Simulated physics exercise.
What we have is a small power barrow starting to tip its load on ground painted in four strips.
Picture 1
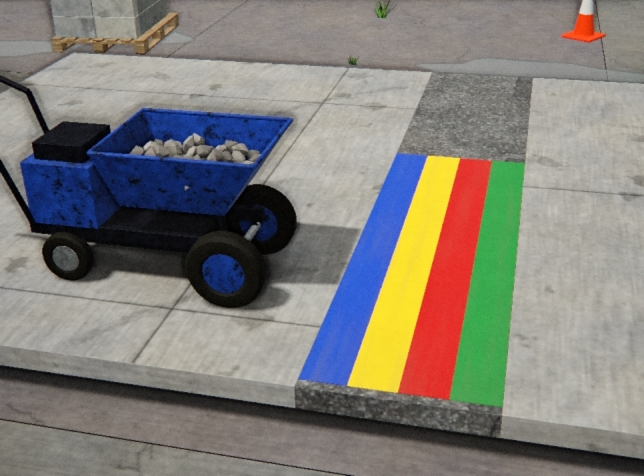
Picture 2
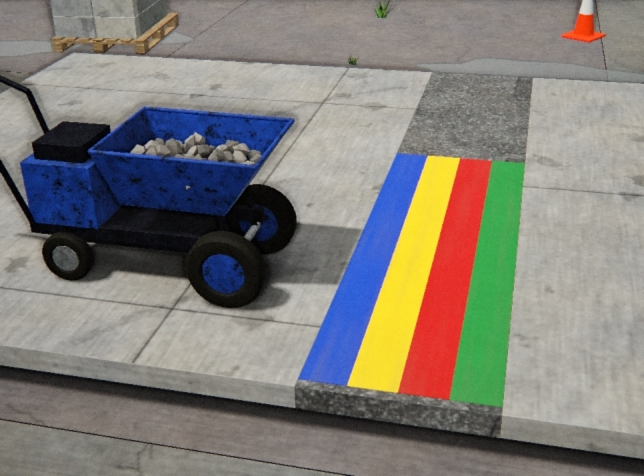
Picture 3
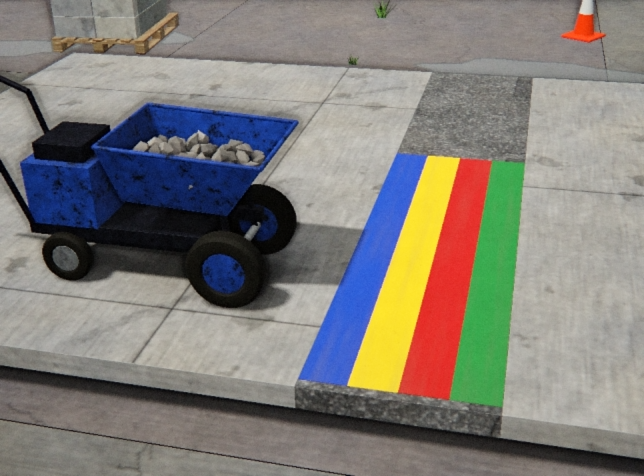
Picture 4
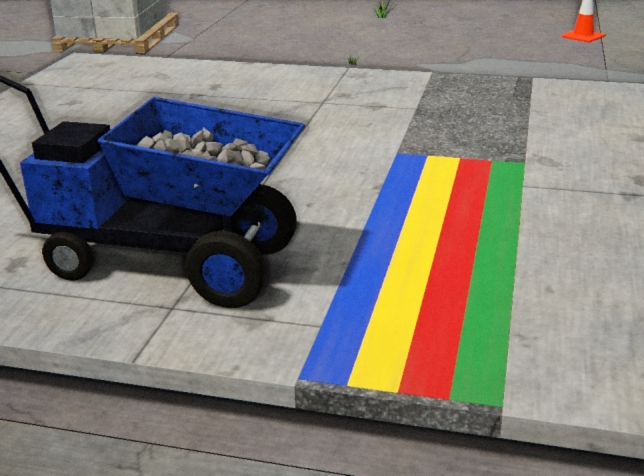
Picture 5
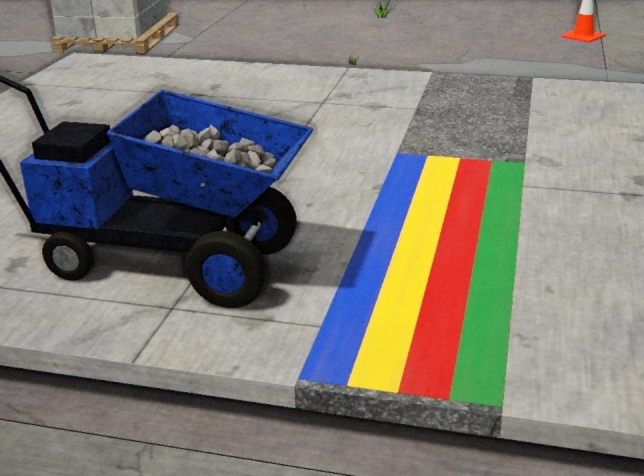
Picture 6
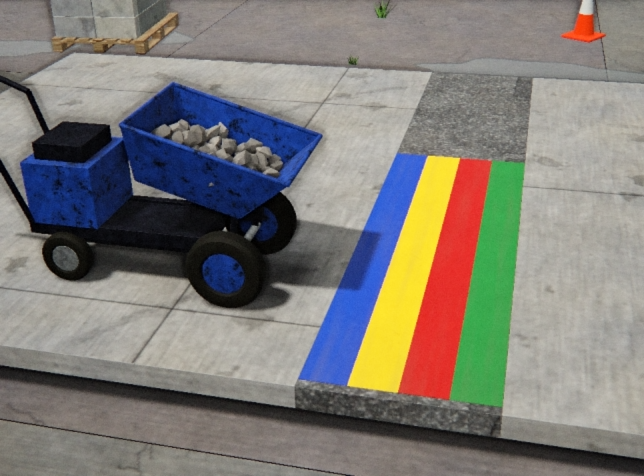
On a pale concrete slab beside rougher paving, seen from above and at an angle by a still camera, a small blue power barrow stands at left. Its skip holds grey broken stones, with blue, yellow, red and green strips painted to its right and an orange cone behind. The skip starts level, then gradually tilts forward to the right, its lip lowering, while the wheels stay put.
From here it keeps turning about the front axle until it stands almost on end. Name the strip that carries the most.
The heap favours the yellow strip.
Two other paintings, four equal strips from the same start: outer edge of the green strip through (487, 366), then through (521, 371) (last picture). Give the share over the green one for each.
About 0 and 0 per cent.
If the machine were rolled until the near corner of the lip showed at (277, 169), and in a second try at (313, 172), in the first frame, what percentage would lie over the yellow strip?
About 30 and 10 per cent.
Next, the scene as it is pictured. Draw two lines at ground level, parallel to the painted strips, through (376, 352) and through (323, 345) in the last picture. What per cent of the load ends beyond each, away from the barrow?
Near 40 % and 70 %.
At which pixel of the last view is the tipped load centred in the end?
Close to (401, 291).
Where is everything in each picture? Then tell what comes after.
Lip of the skip at (254, 167), level; top of the load at (179, 161), broken stones; blue strip at (338, 343); yellow strip at (385, 349); red strip at (432, 355); green strip at (481, 361), in the first picture.
Lip of the skip at (256, 168), level; top of the load at (180, 161), in the second picture.
Lip of the skip at (260, 170), tipped barely; top of the load at (183, 159), in the third picture.
Lip of the skip at (268, 173), tipped a little; top of the load at (172, 147), in the fourth picture.
Lip of the skip at (277, 178), tipped a little; top of the load at (179, 143), in the fifth picture.
Lip of the skip at (287, 185), tipped clearly; top of the load at (176, 144); blue strip at (338, 343); yellow strip at (385, 349); red strip at (432, 355); green strip at (481, 361), in the sixth picture.
Soon, skip tipped steeply; all in the skip.
A while on, skip tipped right over; most in the skip; a small part over the blue strip; a small part over the yellow strip; a stray few over the red strip.
Towards the end, skip tipped right over; about a third in the skip; a small part over the blue strip; about a third over the yellow strip; a small part over the red strip; a stray few over the green strip; a stray few off the paint.
Finally, skip tipped right over; about a third in the skip; a small part over the blue strip; about a third over the yellow strip; a small part over the red strip; a stray few over the green strip; a stray few off the paint.
